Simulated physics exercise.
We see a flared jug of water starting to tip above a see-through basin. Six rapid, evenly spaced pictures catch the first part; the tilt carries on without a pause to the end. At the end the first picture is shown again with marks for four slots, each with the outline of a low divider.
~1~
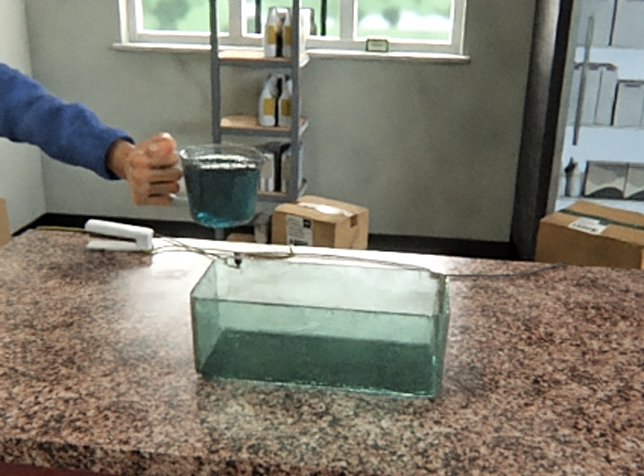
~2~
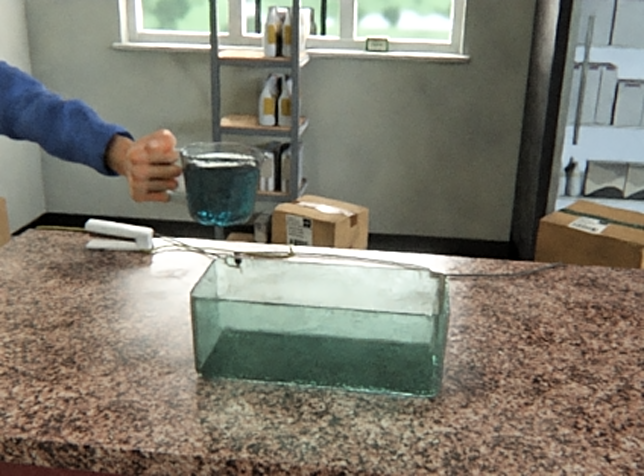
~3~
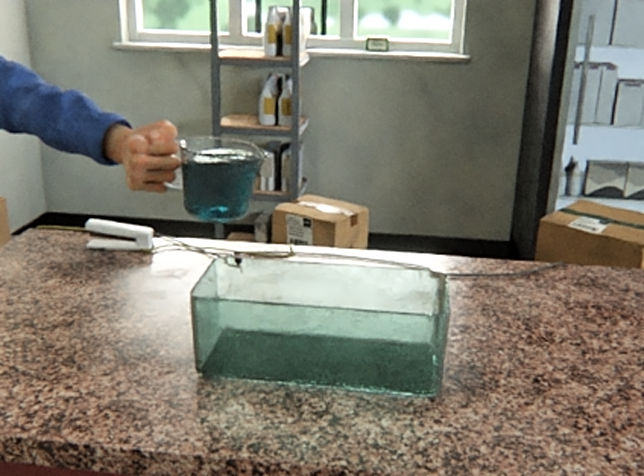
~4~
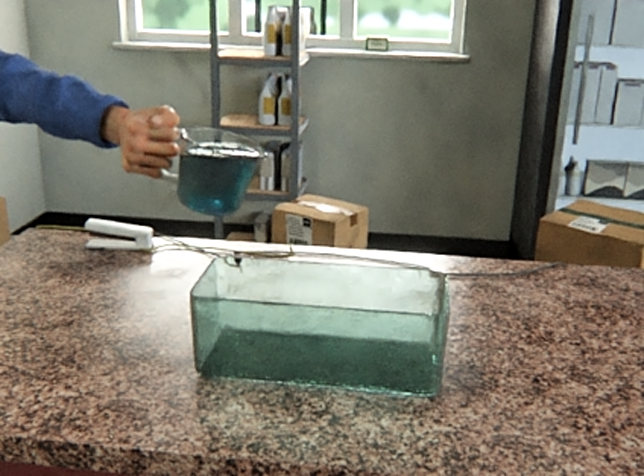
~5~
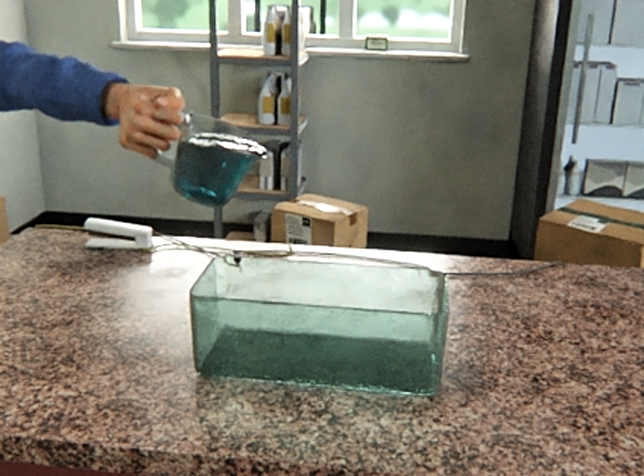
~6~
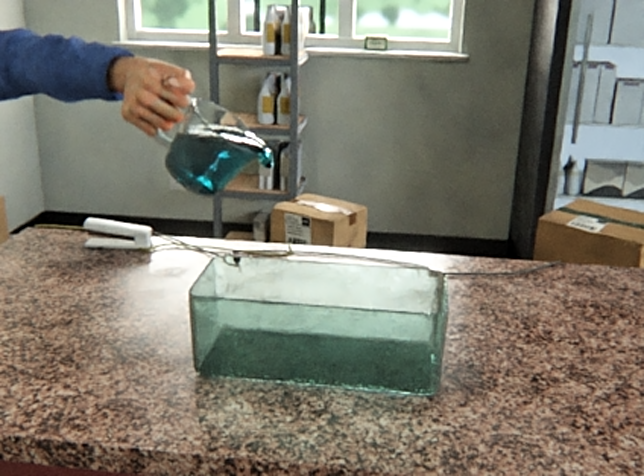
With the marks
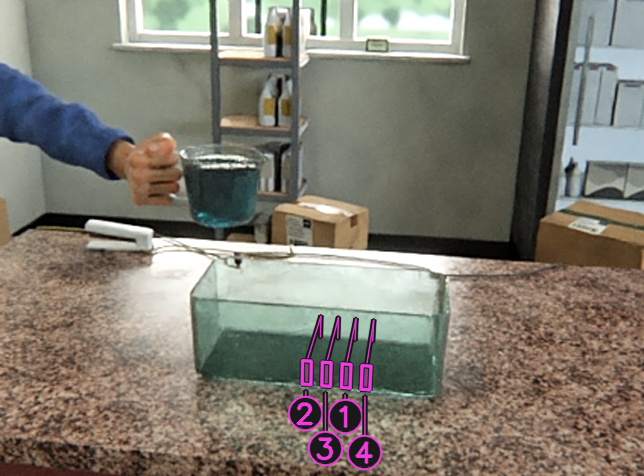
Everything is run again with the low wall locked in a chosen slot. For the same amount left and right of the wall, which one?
Take 1.
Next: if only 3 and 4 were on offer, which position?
That would be 3.
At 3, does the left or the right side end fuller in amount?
The right one.
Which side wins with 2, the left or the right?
The right side.
In magenta, 1 at (345, 394); 2 at (305, 391); 3 at (325, 392); 4 at (364, 396).
With 1, about 50 % ends left of the wall and 48 % right of it; 3 % is lost outside.
With 2, about 10 % ends left of the wall and 87 % right of it; 3 % is lost outside.
With 3, about 17 % ends left of the wall and 81 % right of it.
With 4, about 90 % ends left of the wall and 7 % right of it; 3 % is lost outside.
